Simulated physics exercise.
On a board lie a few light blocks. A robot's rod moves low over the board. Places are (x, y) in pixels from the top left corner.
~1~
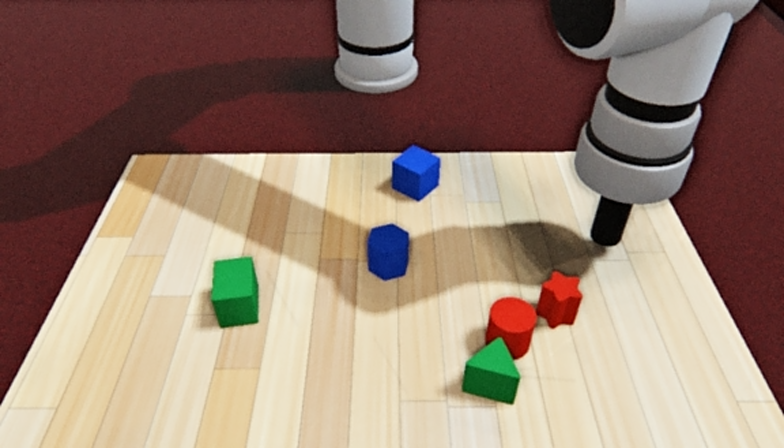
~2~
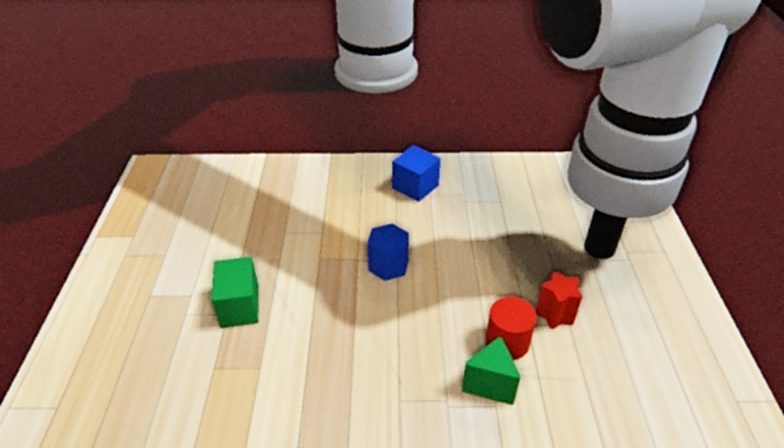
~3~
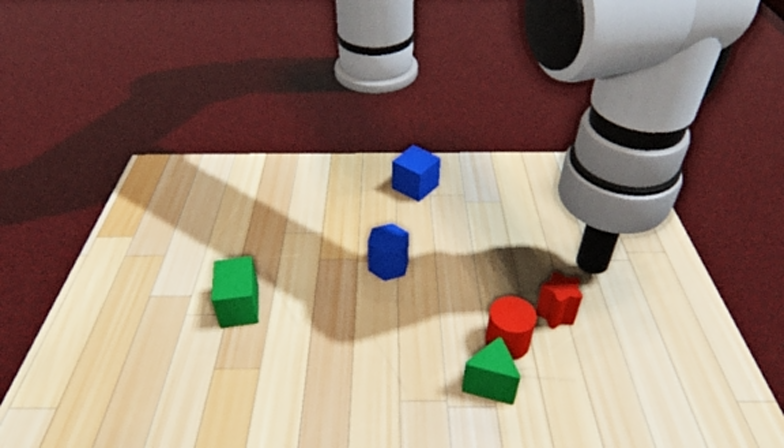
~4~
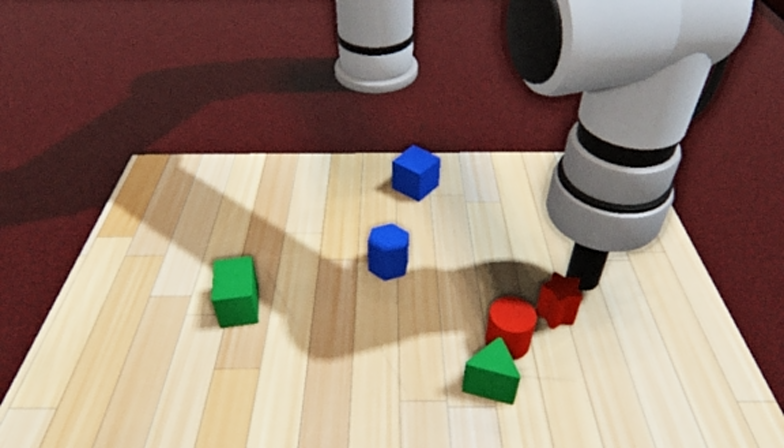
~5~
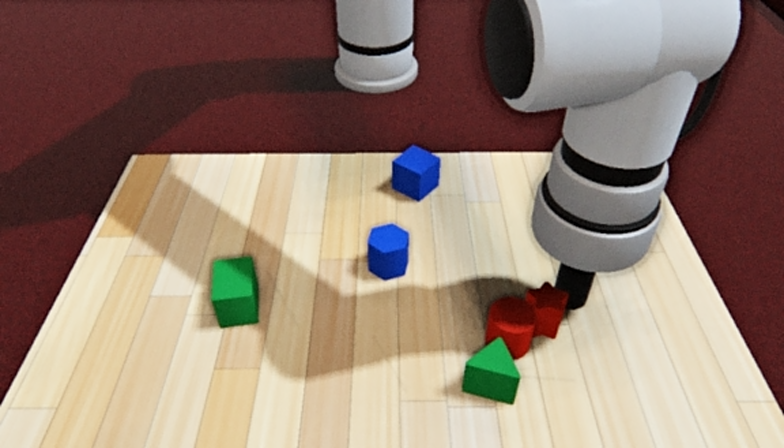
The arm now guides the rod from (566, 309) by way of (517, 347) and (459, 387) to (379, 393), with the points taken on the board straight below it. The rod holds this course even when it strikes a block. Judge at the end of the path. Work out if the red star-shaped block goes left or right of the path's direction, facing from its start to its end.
Facing from start to end, it will go to the left.
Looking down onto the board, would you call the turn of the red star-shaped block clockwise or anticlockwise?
It goes round opposite to clock hands.
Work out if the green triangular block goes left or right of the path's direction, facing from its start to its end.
Its shift is leftward.
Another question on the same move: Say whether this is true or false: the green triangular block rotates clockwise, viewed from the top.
False.
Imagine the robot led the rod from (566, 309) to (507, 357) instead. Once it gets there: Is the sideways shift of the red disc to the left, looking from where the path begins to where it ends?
I expect not.
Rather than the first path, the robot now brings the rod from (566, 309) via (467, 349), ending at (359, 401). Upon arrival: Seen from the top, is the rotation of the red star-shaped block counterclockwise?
Yes, it checks out.
The first path, step by step. One third of the way, rod (519, 336); green triangular block (488, 370), turned 40° anticlockwise; red disc (454, 333); red star-shaped block (496, 337), turned 20° clockwise.
Two thirds of the way, rod (459, 376); green triangular block (464, 406), turned 100° anticlockwise; red disc (401, 346); red star-shaped block (432, 378), turned 10° clockwise.
At the end, rod (378, 381); green triangular block (464, 406), turned 100° anticlockwise; red disc (362, 331); red star-shaped block (371, 397), turned 35° anticlockwise.
